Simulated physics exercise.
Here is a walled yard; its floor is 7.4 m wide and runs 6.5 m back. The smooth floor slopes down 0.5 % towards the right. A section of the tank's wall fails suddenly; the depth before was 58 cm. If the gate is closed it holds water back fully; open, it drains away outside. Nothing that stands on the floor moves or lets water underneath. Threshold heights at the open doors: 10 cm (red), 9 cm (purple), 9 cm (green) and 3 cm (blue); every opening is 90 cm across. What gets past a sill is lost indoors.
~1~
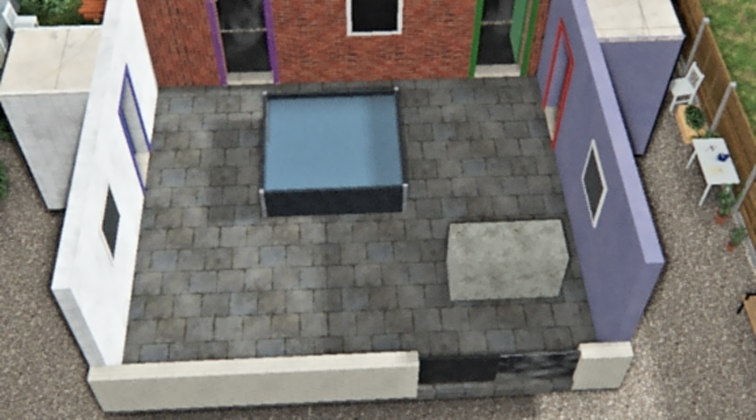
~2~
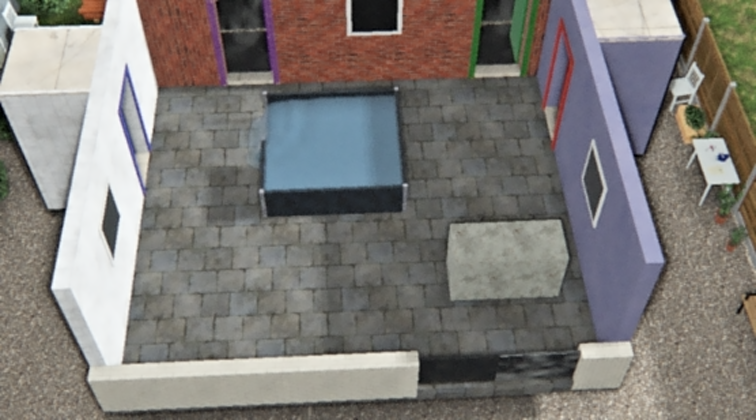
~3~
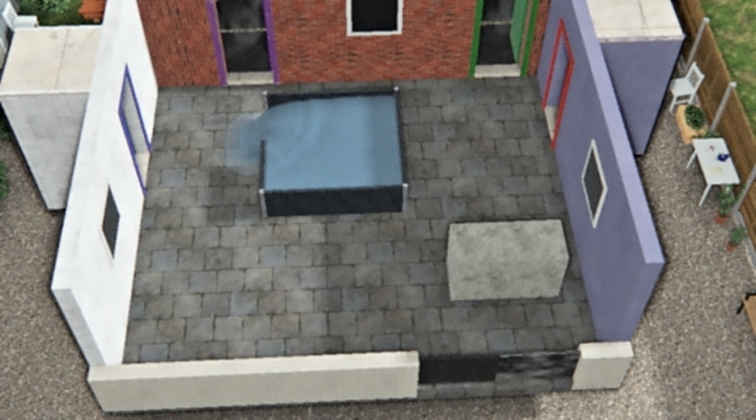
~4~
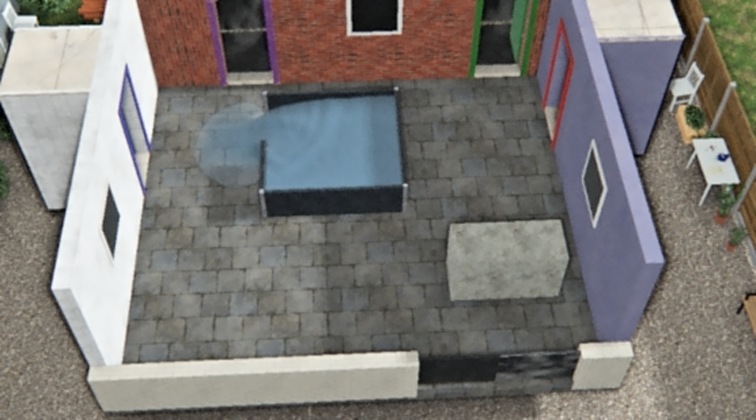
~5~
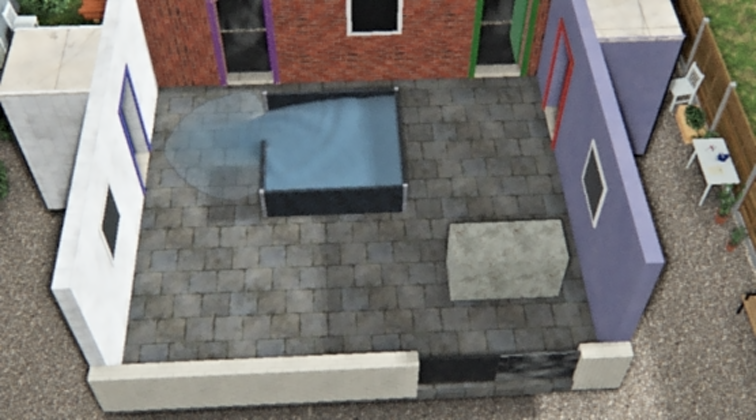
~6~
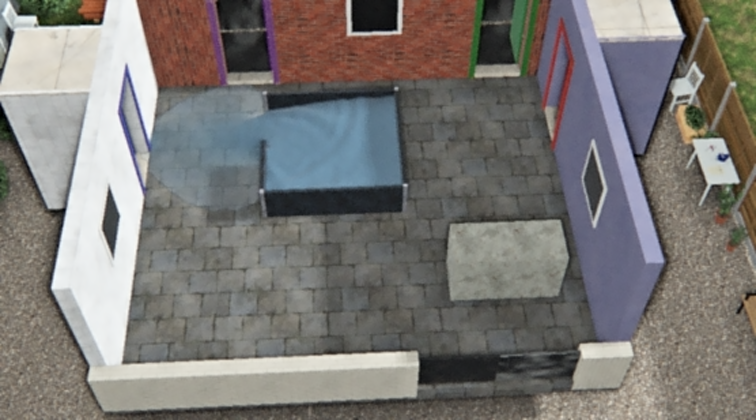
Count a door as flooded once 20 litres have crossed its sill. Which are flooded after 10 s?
The water let in: At the red door it does not reach the limit; at the purple door it goes over the limit; at the green door it keeps below the limit; at the blue door it exceeds the limit.
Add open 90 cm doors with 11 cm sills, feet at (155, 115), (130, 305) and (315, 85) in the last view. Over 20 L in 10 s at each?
In that order: Over, under, not over.
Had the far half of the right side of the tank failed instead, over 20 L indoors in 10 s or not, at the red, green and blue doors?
Against that limit: Red past it, green past it, blue below.
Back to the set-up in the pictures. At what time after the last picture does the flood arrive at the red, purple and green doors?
Red 5.0 s, purple 0.1 s, green 4.5 s.
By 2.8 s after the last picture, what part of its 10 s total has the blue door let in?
Some 50 per cent by then.
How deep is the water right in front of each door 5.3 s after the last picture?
Depths in cm: Red 4, purple 12, green 5, blue 14.
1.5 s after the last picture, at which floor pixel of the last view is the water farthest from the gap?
At about (131, 297).
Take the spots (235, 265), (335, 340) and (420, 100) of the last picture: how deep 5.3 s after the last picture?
About 2, 4 and 4 cm.
Then, 0.7 s after the last picture water covers 15 % of the floor and is deepest (44 cm) near (158, 92); red door not reached, purple door 5 cm at the sill, 0 L in, green door not reached, blue door 13 cm at the sill, 43 L in.
Then, 1.5 s after the last picture water covers 15 % of the floor and is deepest (40 cm) near (153, 133); red door not reached, purple door 6 cm at the sill, 1 L in, green door not reached, blue door 21 cm at the sill, 144 L in.
Then, 2.8 s after the last picture water covers 25 % of the floor and is deepest (27 cm) near (158, 92); red door not reached, purple door 15 cm at the sill, 13 L in, green door not reached, blue door 18 cm at the sill, 304 L in.
Then, 5.3 s after the last picture water covers 50 % of the floor and is deepest (20 cm) near (158, 92); red door 4 cm at the sill, 0 L in, purple door 12 cm at the sill, 51 L in, green door 5 cm at the sill, 0 L in, blue door 14 cm at the sill, 480 L in.
Then, 9.3 s after the last picture water covers 85 % of the floor and is deepest (11 cm) near (172, 132); red door 8 cm at the sill, 0 L in, purple door 8 cm at the sill, 62 L in, green door 8 cm at the sill, 2 L in, blue door 9 cm at the sill, 608 L in.
